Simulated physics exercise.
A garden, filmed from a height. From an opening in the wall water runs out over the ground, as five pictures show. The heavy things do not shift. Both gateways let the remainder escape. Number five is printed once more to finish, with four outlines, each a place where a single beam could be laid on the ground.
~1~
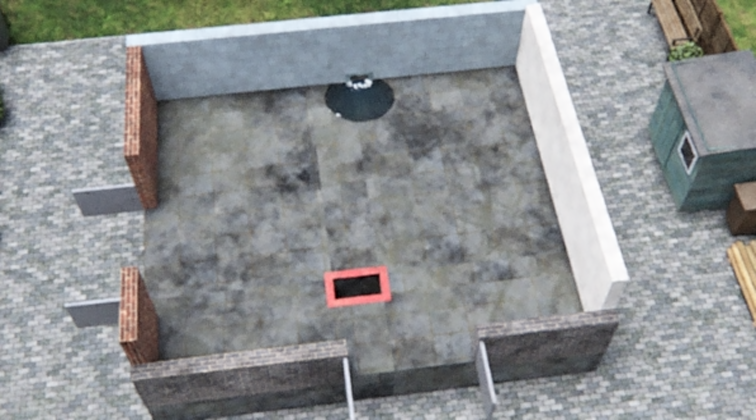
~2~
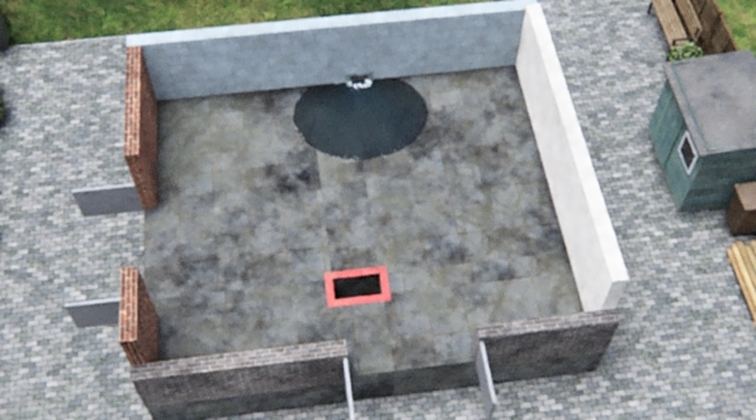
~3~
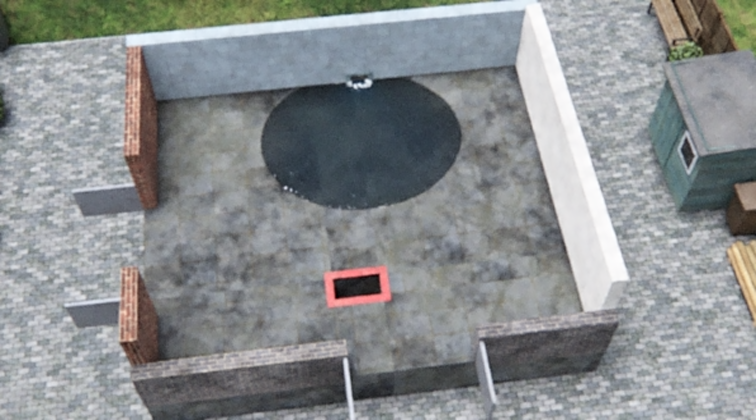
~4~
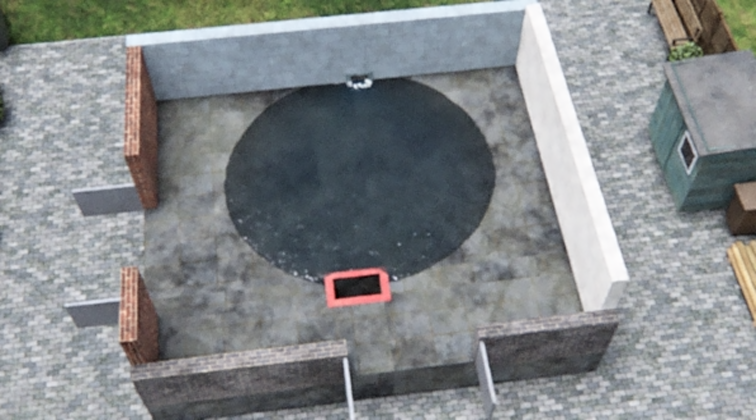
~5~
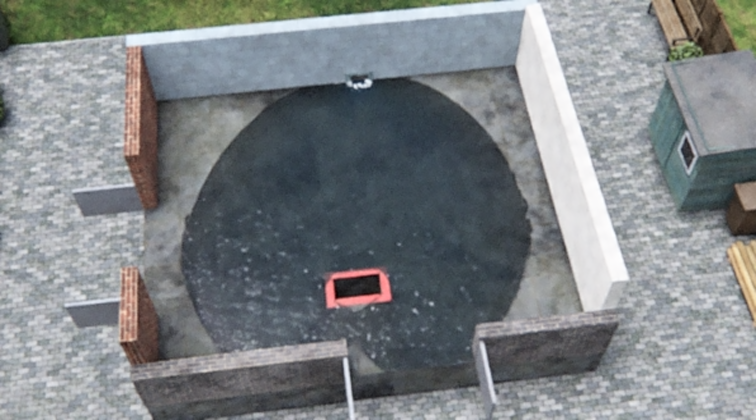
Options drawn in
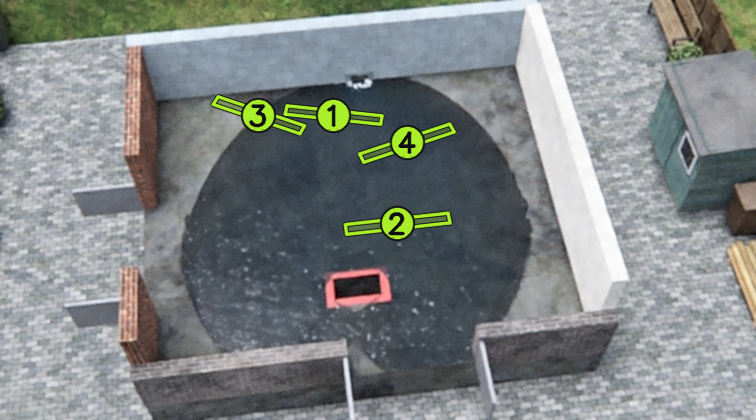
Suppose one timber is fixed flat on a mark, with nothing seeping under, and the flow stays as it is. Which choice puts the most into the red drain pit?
Choose 3.
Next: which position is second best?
4.
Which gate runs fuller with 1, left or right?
More leaves on the right.
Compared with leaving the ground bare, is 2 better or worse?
Worse.
On the marked copy, 1 from (286, 110) to (381, 120); 2 from (346, 229) to (449, 217); 3 from (215, 100) to (302, 129); 4 from (361, 158) to (451, 128).
Choosing 1, about 8 % of the stream goes into the red drain pit, about 89 % out by the gates.
Choosing 2, about 10 % of the stream goes into the red drain pit, about 90 % out by the gates.
Choosing 3, about 27 % of the stream goes into the red drain pit, about 72 % out by the gates.
Choosing 4, about 17 % of the stream goes into the red drain pit, about 83 % out by the gates.
